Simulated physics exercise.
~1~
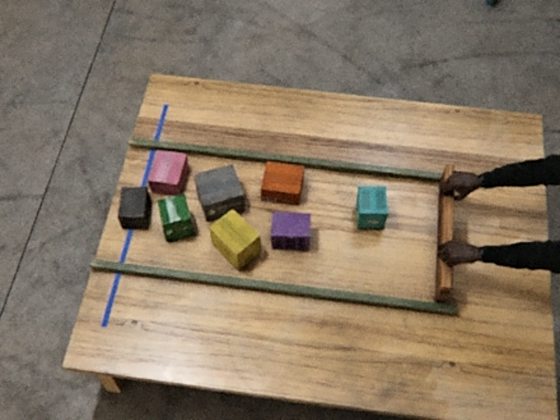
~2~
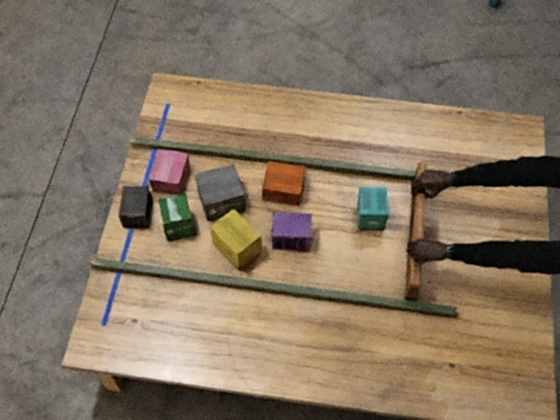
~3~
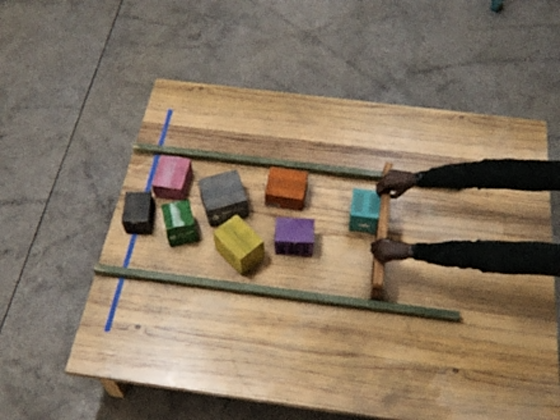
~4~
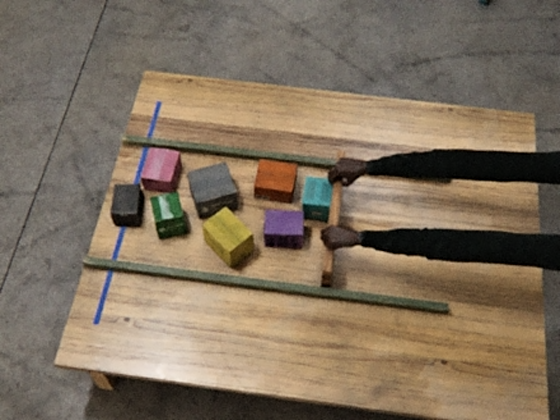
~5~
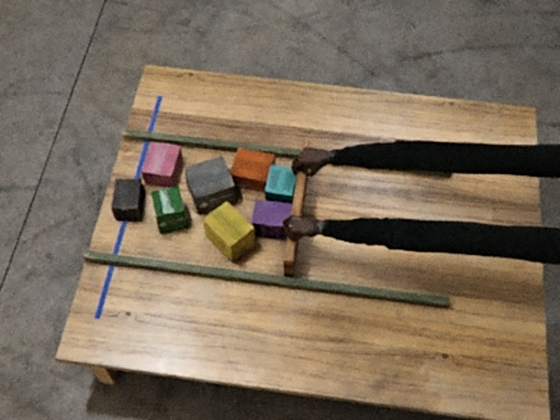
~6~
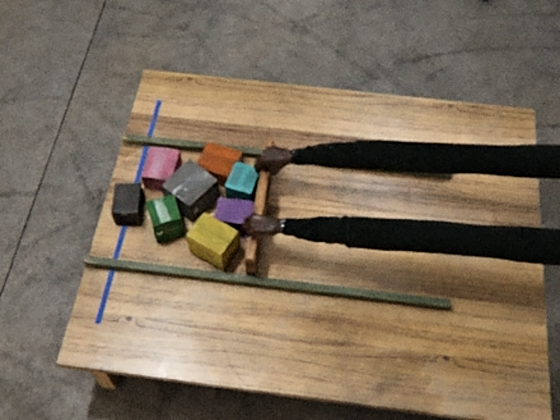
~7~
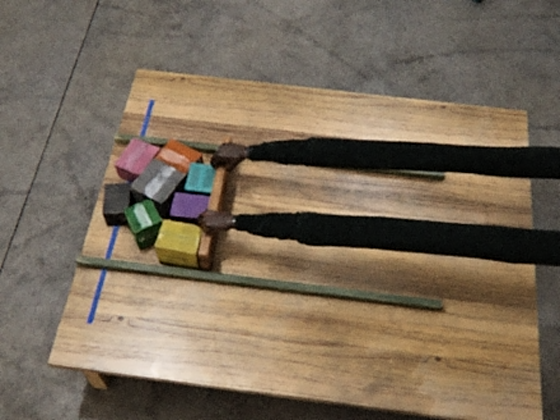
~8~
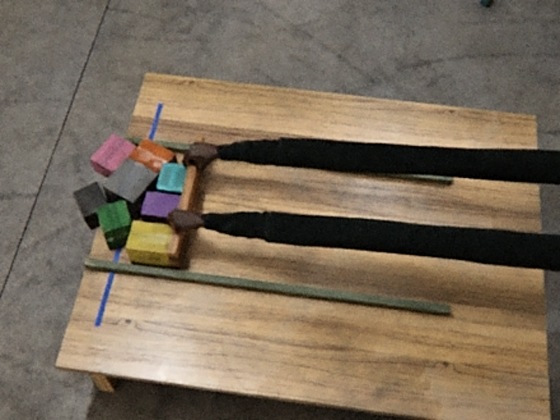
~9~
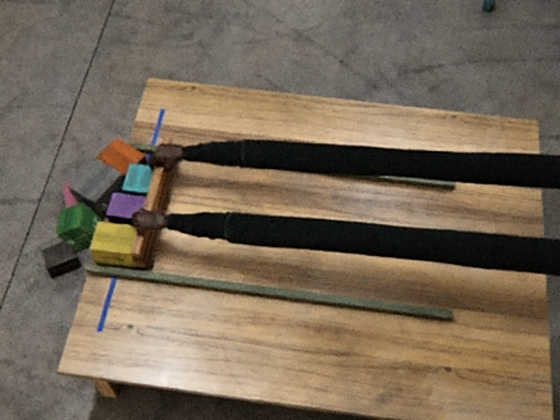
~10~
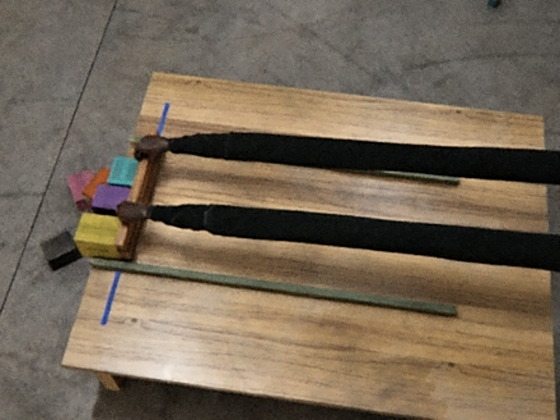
On a wooden tabletop, two hands push a plank left, bunching eight coloured blocks together until several tip over the edge.
